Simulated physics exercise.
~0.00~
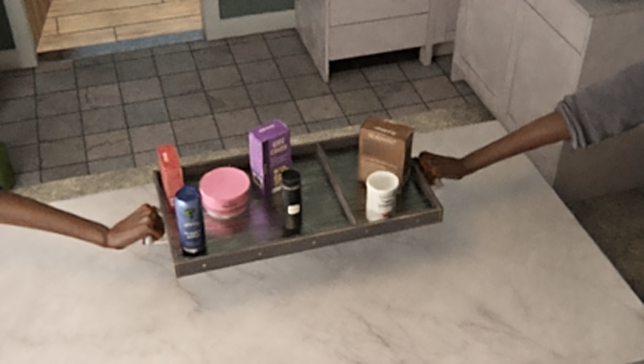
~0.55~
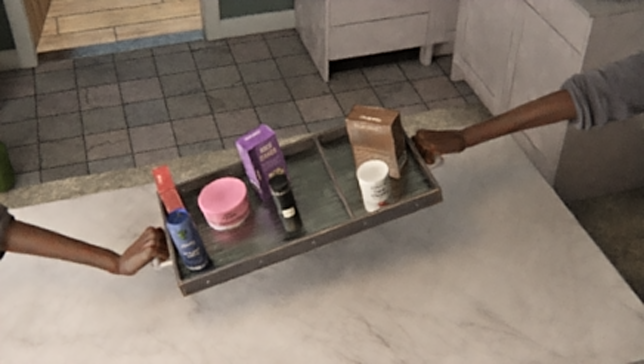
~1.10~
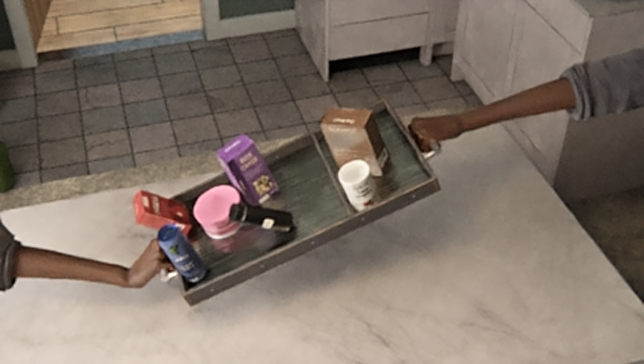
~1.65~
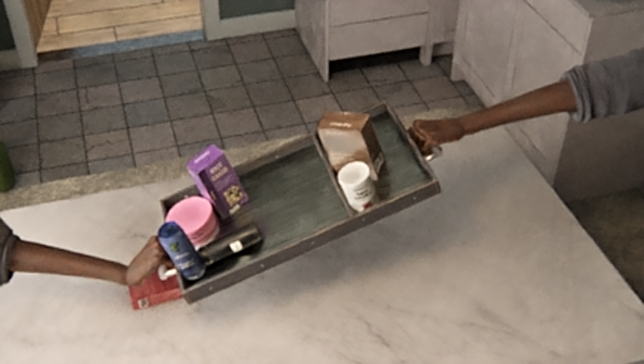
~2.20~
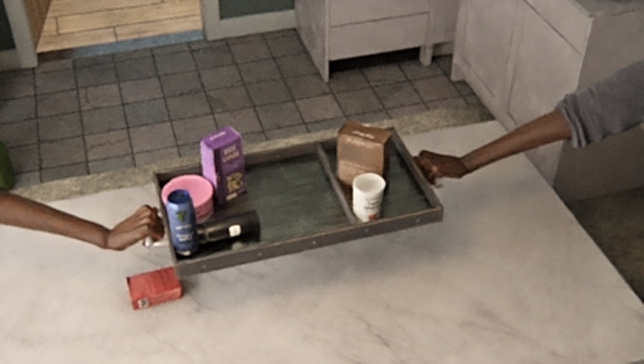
A tray of small boxes and containers, held by two hands above a marble counter, dipped to the left, toppling the black bottle and sending the red packet over the edge, then leveled out with the packet lying on the counter.
